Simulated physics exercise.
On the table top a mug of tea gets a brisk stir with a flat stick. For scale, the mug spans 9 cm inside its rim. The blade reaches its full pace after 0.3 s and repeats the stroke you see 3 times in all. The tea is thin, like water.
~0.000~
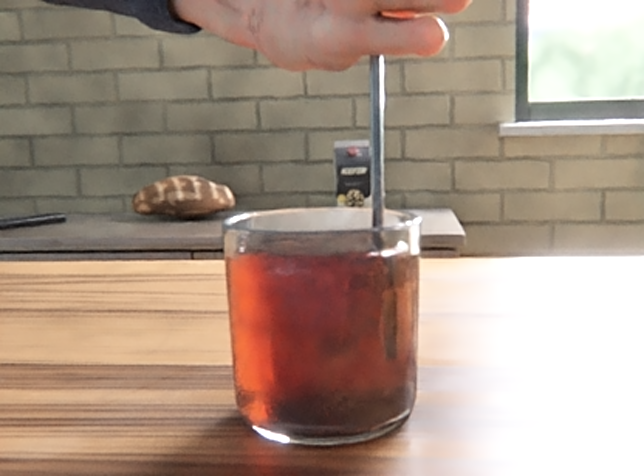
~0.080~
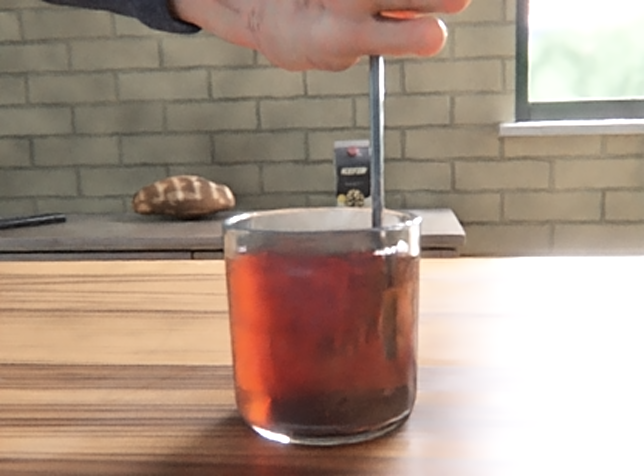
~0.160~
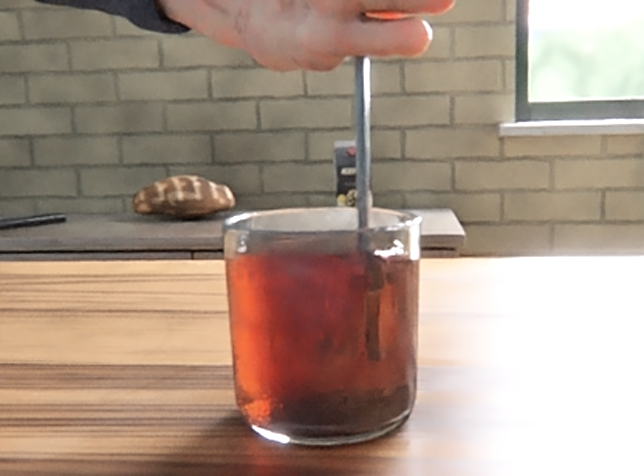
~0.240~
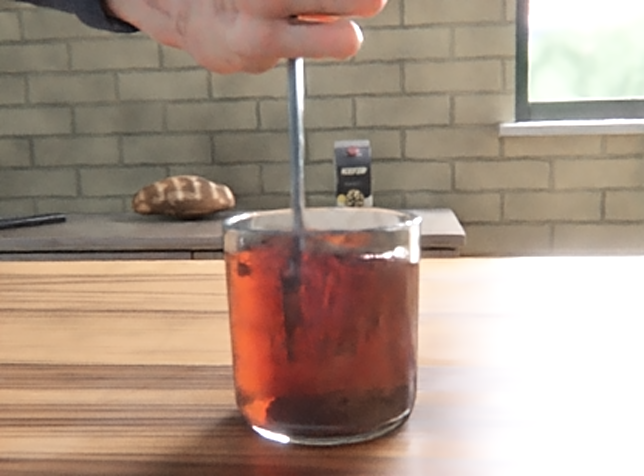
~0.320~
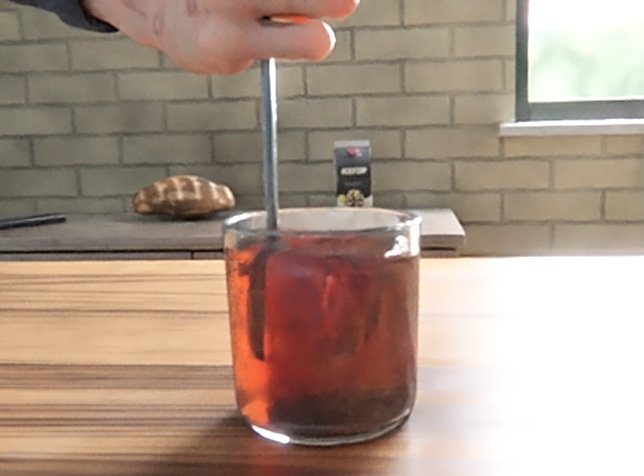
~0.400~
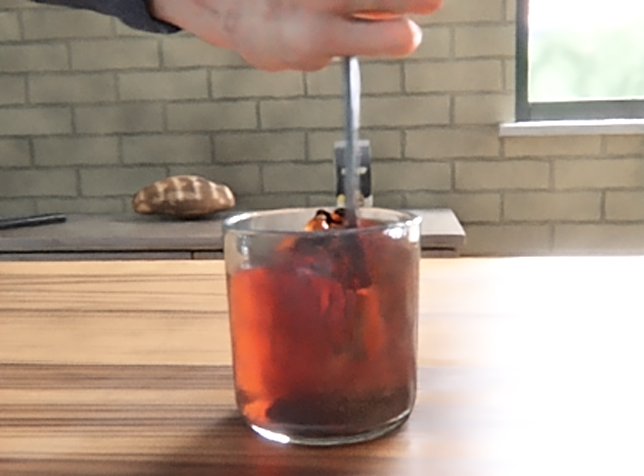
A clear glass of reddish-brown tea stands on a striped wooden table, seen from the side at close range in a room with a pale brick wall. Behind it a brown, lumpy object and a small dark packet sit on a grey counter, with a bright window at upper right. The camera stays still as a hand holding a thin grey stick stirs from right to left, then sweeps back right, ruffling the surface.
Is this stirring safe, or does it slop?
This mug loses some.
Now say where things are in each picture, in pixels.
In the first frame, the stem is at (376, 99); surface from (233, 246) to (413, 246); the rim runs from (228, 225) to (417, 222).
In the second frame, the stem is at (376, 99); surface from (234, 247) to (413, 247).
In the third frame, the stem is at (361, 99); surface from (233, 245) to (413, 248).
In the fourth frame, the stem is at (295, 101); surface from (233, 240) to (412, 250).
In the fifth frame, the stem is at (268, 102); surface from (232, 234) to (414, 242).
In the sixth frame, the stem is at (350, 100); surface from (235, 256) to (414, 228).
By 0.60 s 1 ml is over the rim.
By 0.81 s 5 ml is over the rim.
By 1.01 s 9 ml is over the rim.
By 1.21 s 11 ml is over the rim.
At rest 11 ml is over the rim.
